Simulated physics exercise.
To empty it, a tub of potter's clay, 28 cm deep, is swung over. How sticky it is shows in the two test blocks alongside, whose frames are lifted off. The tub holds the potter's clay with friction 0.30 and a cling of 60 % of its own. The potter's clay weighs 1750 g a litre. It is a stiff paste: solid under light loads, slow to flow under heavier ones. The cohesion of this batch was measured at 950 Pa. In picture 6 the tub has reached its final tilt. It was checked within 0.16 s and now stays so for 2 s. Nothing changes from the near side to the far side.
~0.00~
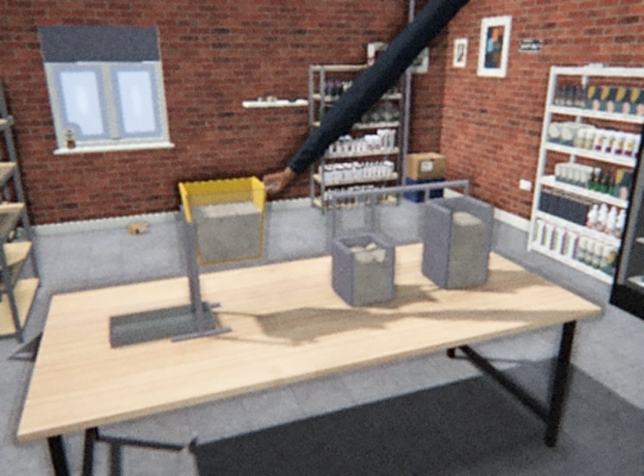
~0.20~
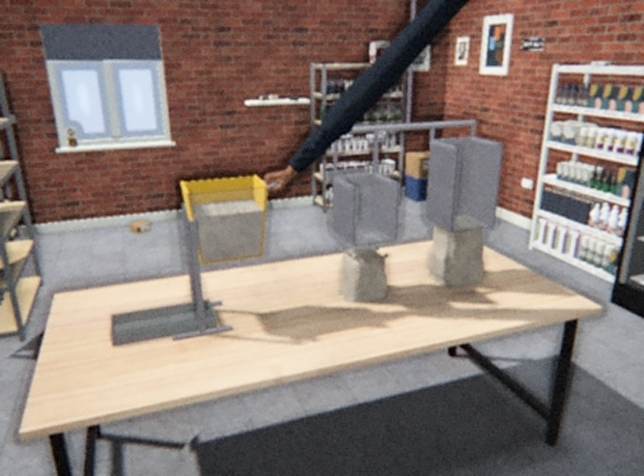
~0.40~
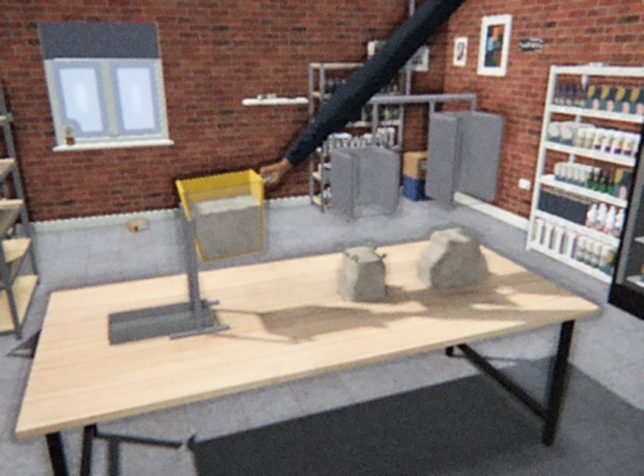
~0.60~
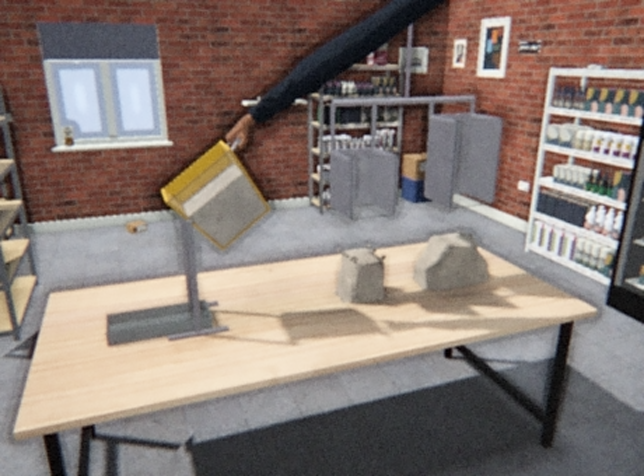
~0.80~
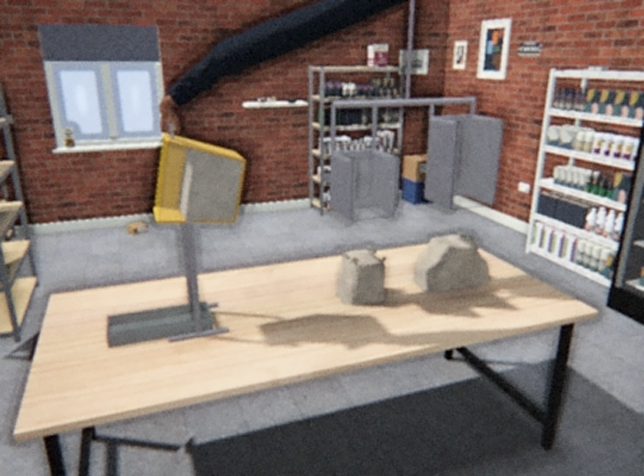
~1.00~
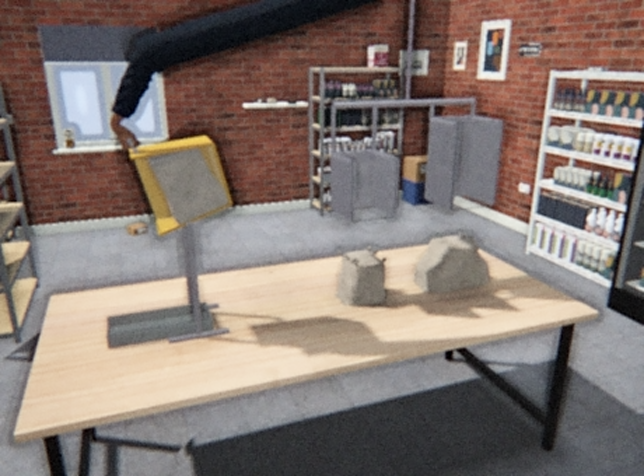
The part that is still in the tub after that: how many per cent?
Close to 36 per cent.
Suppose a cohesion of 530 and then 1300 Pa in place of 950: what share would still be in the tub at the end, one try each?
In turn about 30 %, 40 %.
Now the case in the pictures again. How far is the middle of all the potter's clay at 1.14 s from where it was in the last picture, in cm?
About 7 cm.
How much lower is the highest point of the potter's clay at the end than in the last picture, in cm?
About 14 cm.
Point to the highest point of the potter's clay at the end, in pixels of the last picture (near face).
Around (198, 190).
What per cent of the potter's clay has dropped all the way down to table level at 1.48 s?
About 25 %.
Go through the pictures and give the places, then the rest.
Handle-side rim at (264, 188), tilt 0 degrees; crest of the potter's clay at (213, 217); block heights 21 cm, 33 cm (left to right), in the first frame.
Handle-side rim at (265, 186), tilt 0 degrees; crest of the potter's clay at (214, 215); block heights 21 cm, 30 cm (left to right), in the second frame.
Handle-side rim at (261, 181), tilt 4 degrees; crest of the potter's clay at (257, 205); block heights 21 cm, 24 cm (left to right), in the third frame.
Handle-side rim at (228, 150), tilt 36 degrees; crest of the potter's clay at (240, 174); block heights 21 cm, 22 cm (left to right), in the fourth frame.
Handle-side rim at (168, 143), tilt 78 degrees; crest of the potter's clay at (196, 152); block heights 21 cm, 22 cm (left to right), in the fifth frame.
Handle-side rim at (133, 160), tilt 103 degrees; crest of the potter's clay at (196, 151); block heights 21 cm, 22 cm (left to right), in the sixth frame.
After 1.14 s, the tub is at 103 degrees and holds 93 %.
After 1.31 s, the tub is at 103 degrees and holds 47 %.
After 1.48 s, the tub is at 103 degrees and holds 36 %.
After 1.65 s, the tub is at 103 degrees and holds 36 %.
After 3.00 s, the tub is at 103 degrees and holds 36 %.
